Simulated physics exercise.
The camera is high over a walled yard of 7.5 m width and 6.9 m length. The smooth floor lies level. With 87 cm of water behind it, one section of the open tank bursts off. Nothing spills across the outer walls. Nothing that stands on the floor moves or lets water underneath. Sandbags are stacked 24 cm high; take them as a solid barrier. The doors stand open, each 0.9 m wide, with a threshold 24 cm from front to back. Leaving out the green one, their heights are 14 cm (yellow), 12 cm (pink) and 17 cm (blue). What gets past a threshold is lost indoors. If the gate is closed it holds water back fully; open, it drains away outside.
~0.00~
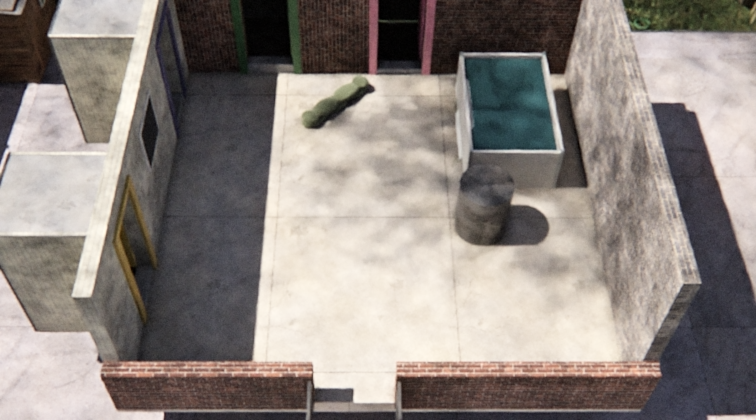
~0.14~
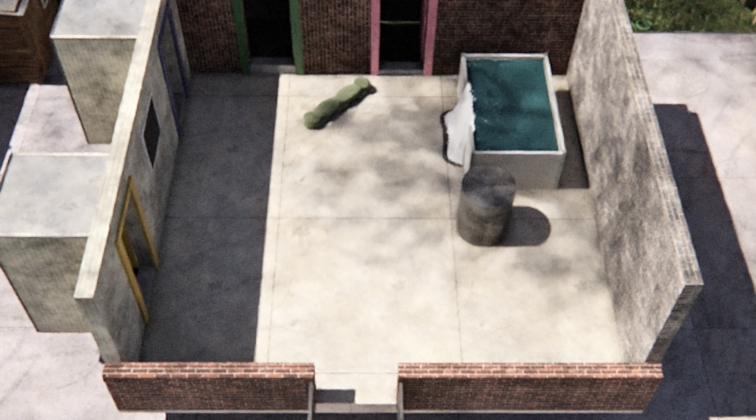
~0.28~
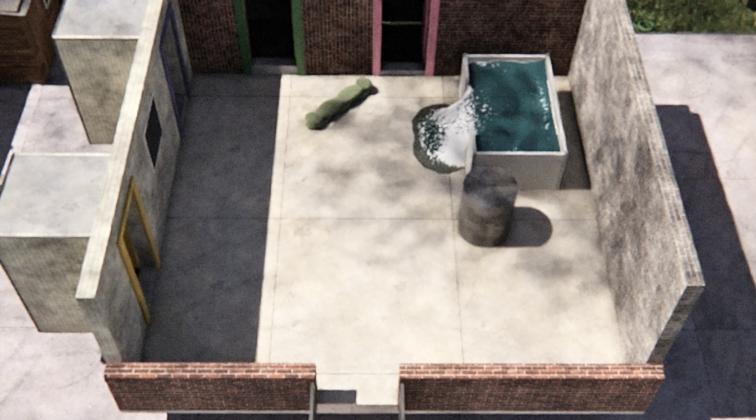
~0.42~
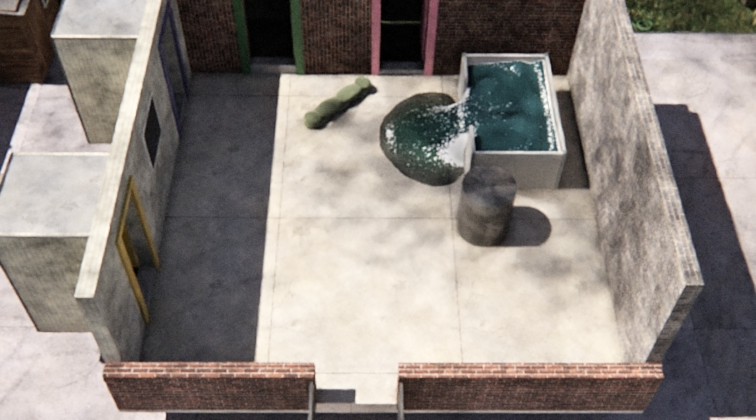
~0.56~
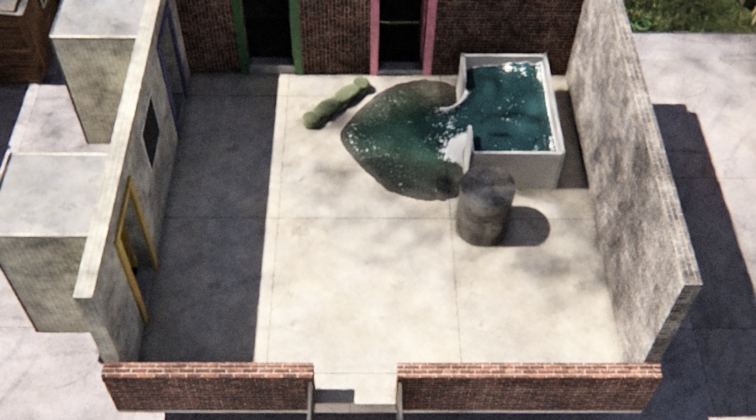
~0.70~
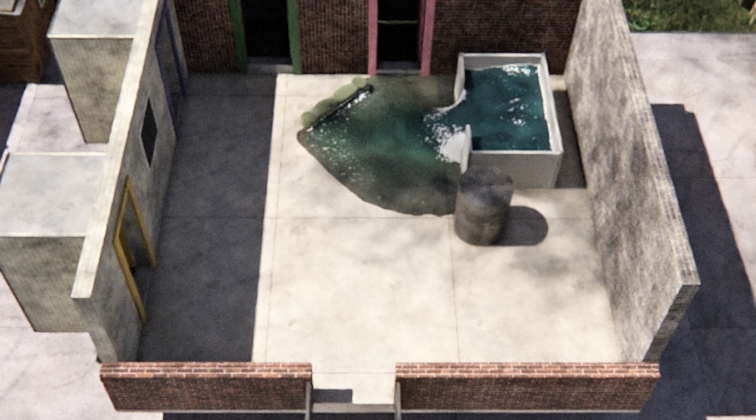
Dark green water bursts through the left side of an open pale tank in a walled yard seen from high above, first as a white splash, then as a foamy sheet widening leftward across the floor to the sandbags. The tank stands at the upper right, behind a grey barrel, with green and pink doorways in the brick wall beyond. The camera stays almost still, shifting only very slightly.
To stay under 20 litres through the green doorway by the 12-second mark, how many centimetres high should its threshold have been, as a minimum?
It would have to be roughly 6 cm high.
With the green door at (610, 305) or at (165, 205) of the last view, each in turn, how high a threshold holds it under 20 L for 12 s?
Roughly 7.0 and 24 cm.
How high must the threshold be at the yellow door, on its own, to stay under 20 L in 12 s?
About 12.5 cm at yellow.
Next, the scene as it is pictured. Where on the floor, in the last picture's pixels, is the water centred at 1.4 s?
Near (436, 138).
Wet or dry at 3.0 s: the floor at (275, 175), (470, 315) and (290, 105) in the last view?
In turn: Flooded, not reached, flooded.
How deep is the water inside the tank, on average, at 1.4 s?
Some 50 cm.
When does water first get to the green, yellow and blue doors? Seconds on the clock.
Green 1.6 s, yellow 2.2 s, blue 1.6 s.
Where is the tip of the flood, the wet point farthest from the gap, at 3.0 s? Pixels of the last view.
At about (132, 388).
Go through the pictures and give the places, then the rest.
Still water, 87 cm deep, in the open tank at (509, 104); the green door at (267, 34) is dry, in the first frame.
Water pours out at (467, 124) and has run 0.4 m, to (448, 157); about 13 cm deep outside, 87 cm at the back, in the second frame.
The gap is at (468, 127), the front 0.9 m out at (420, 155); the back of the open tank holds 81 cm, in the third frame.
The front is at (386, 147), 1.5 m from the gap at (467, 128); 2.6 m2 of floor is wet, 74 cm left at the back, in the fourth frame.
Water pours out at (466, 127) and has run 2.2 m, to (346, 142); about 7 cm deep outside, 74 cm at the back, in the fifth frame.
Water pours out at (464, 127) and has run 3.0 m, to (303, 139); about 6 cm deep outside, 68 cm at the back; 1.7 m in a straight line remain to the green door at (267, 34), in the sixth frame.
After 1.4 s water covers 35 % of the floor, deepest (43 cm) near (456, 136); it has not reached the green door.
After 3.0 s water covers 55 % of the floor, deepest (31 cm) near (132, 388); 3 cm at the green door, 0 litres in over its 22 cm threshold.
After 12.0 s water covers 95 % of the floor, deepest (10 cm) near (612, 346); 7 cm at the green door, 0 litres in over its 22 cm threshold.
At the green door as built, the water arrived by 1.5 s and peaked near 10 cm at 5.2 s.
Run again over the same 12 s with other heights there, 34 litres in over 5 cm, 11 litres over 7 cm. The limit of 20 litres is kept from about 6 cm up.
